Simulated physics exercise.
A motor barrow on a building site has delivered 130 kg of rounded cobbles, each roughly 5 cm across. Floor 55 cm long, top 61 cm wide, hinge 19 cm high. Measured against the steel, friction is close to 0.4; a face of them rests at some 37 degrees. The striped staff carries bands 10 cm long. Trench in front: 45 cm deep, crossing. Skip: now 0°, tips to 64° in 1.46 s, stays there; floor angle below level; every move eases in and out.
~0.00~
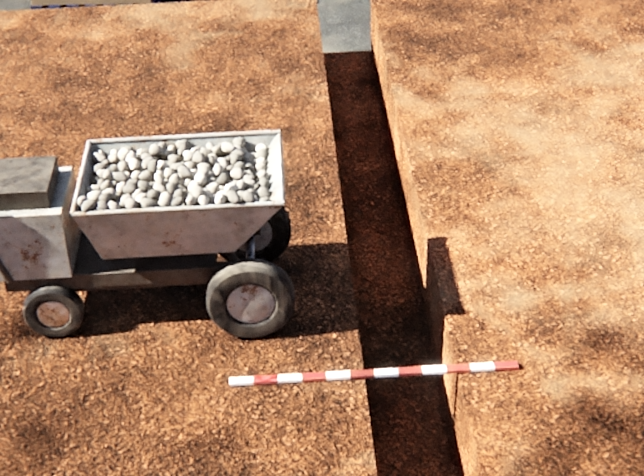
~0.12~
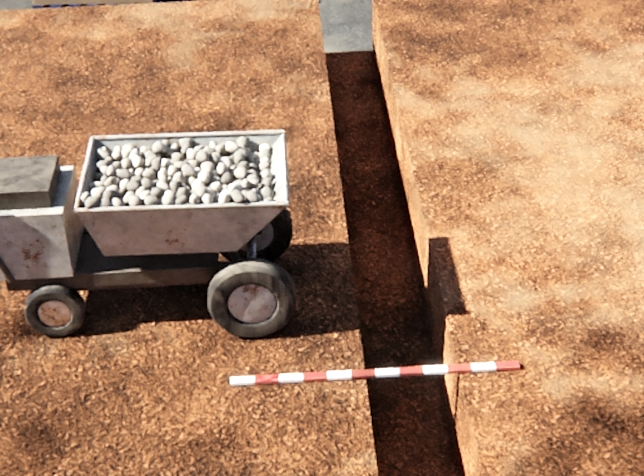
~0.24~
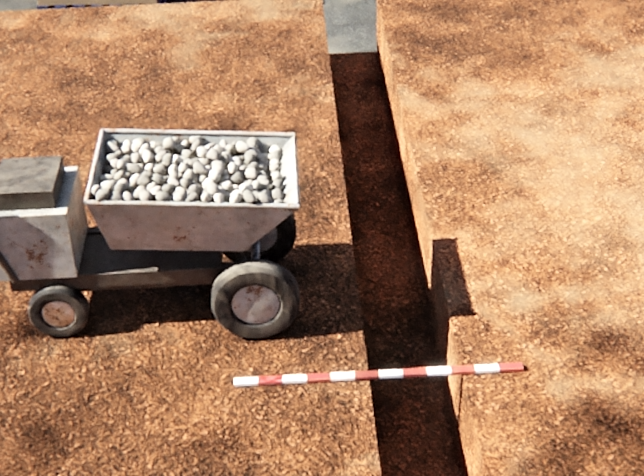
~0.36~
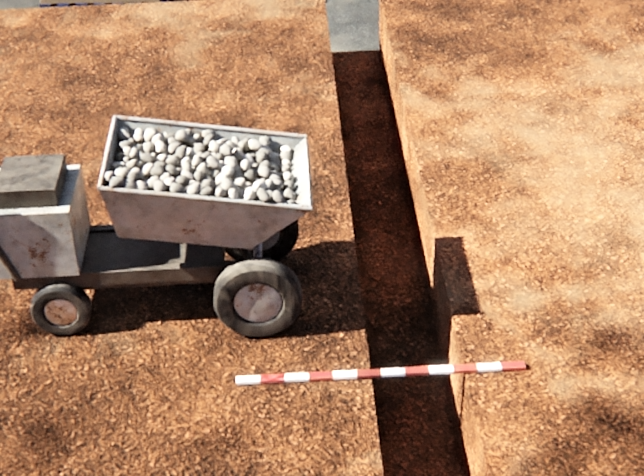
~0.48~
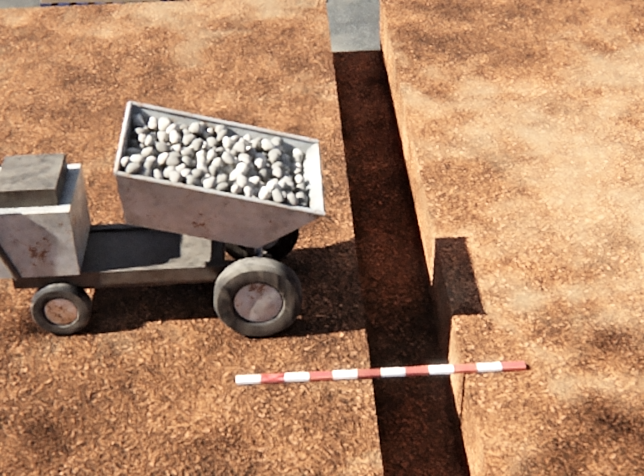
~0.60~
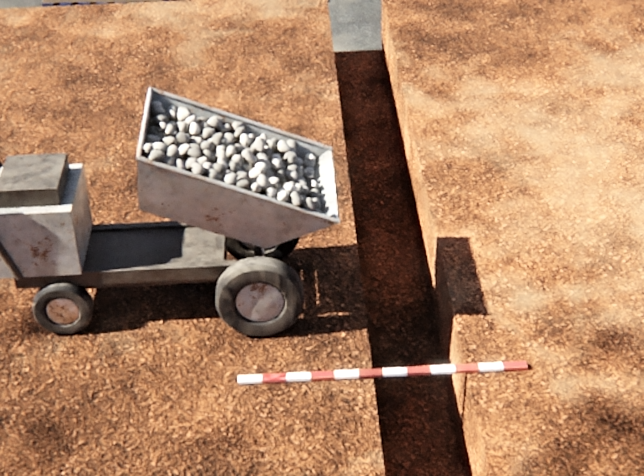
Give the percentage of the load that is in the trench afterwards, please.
Near 92 per cent of the load.
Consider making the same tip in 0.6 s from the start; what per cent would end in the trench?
About 70%.
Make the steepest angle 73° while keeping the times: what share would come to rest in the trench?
Then roughly 90 percent.
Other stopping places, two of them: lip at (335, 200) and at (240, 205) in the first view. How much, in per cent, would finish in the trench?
The first start gives about 50 per cent, the second about 95.
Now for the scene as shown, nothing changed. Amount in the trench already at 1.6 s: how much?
Roughly 35% by that time.
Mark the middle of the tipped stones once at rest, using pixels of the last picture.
Middle at around (414, 347), I'd say.
After 1.1 s the floor is at 54°; 99 % in the skip, 1 % in the trench; the foremost stones are at (376, 246).
After 1.6 s the floor is at 64°; 65 % in the skip, 33 % in the trench, 2 % past the trench; the foremost stones are at (466, 282).
After 1.9 s the floor is at 64°; 33 % in the skip, 58 % in the trench, 8 % past the trench; the foremost stones are at (549, 271).
After 3.9 s the floor is at 64°; 0 % in the skip, 92 % in the trench, 8 % past the trench; the foremost stones are at (629, 275).
